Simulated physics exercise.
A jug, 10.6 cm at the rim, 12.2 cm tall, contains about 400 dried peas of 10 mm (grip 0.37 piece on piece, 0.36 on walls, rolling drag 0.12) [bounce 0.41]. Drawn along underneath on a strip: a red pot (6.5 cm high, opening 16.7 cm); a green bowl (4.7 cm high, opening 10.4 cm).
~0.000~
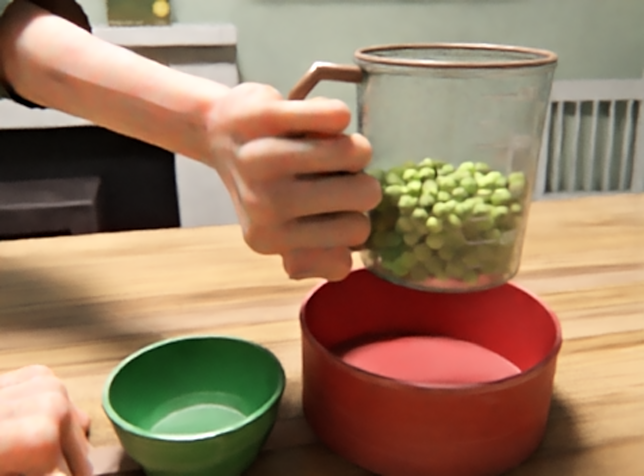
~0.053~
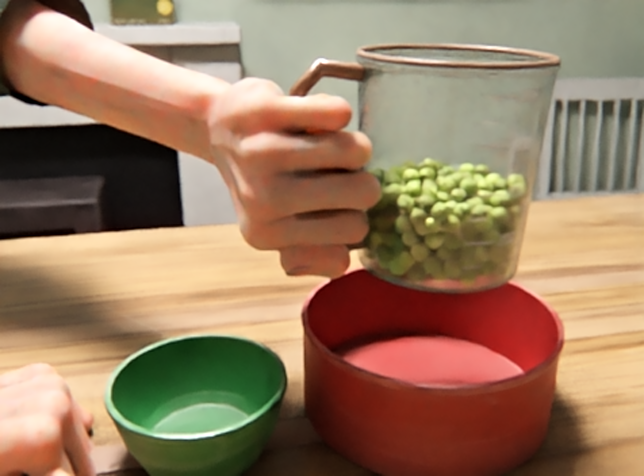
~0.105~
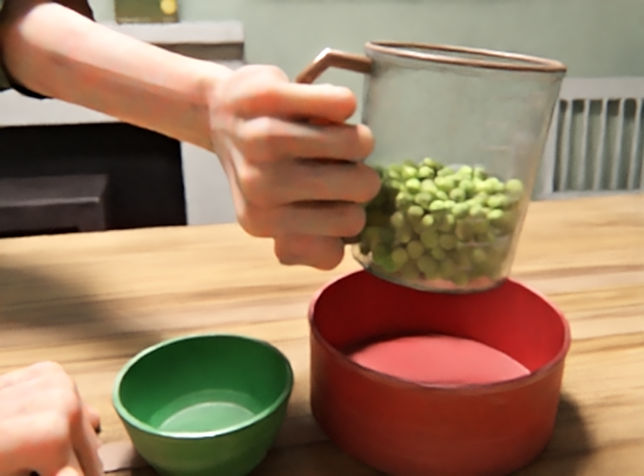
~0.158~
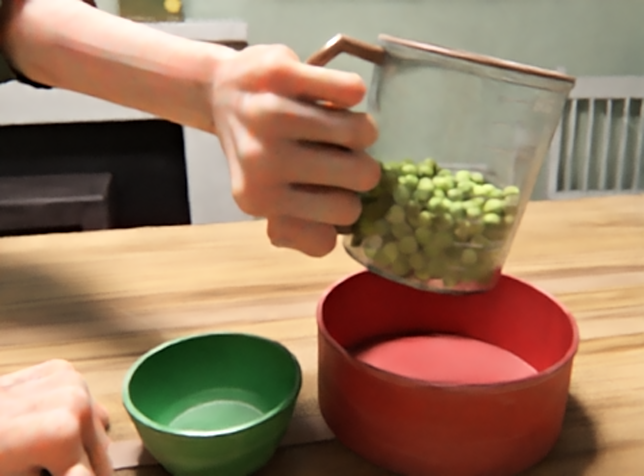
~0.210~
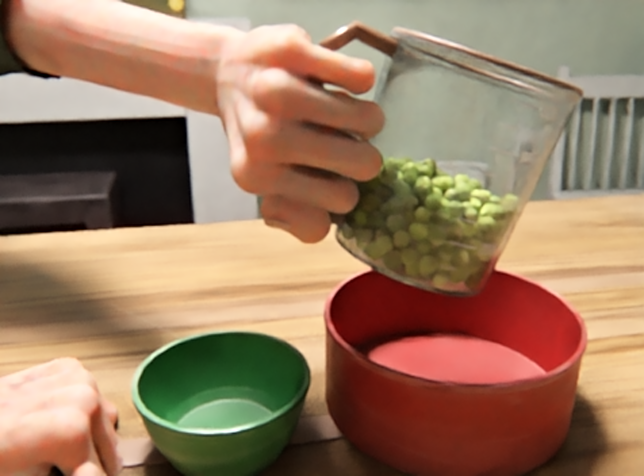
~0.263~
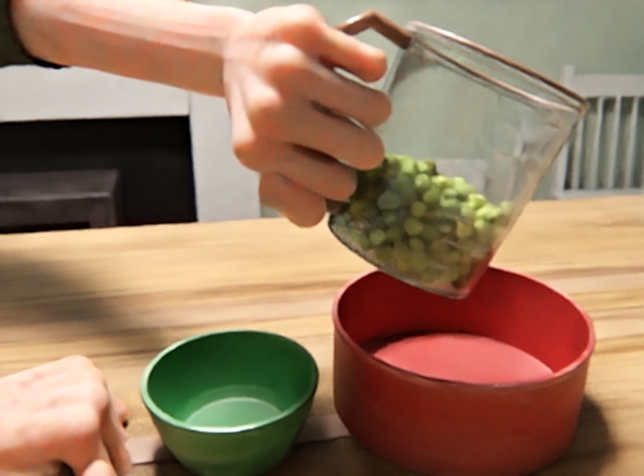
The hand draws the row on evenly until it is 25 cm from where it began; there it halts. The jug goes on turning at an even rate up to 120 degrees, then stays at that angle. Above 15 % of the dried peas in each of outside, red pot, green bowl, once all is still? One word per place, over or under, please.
Outside everything: Under. Red pot: Over. Green bowl: Under.
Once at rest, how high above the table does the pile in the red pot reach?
About 3.0 centimetres.
Then, at 1.03 s, tilt 117 degrees; jug 80 %, red pot 15 %; middle of all pieces on or above the table near (443, 225).
After 1.67 s, tilt 120 degrees; red pot 90 %, outside 10 %; middle of all pieces on or above the table near (628, 366).
After 2.26 s, tilt 120 degrees; red pot 90 %, outside 10 %.
Then, at 2.83 s, tilt 120 degrees; red pot 90 %, outside 10 %.
At rest (3.0 s), green bowl 0 %, jug 0 %, red pot 90 %, outside 10 %.
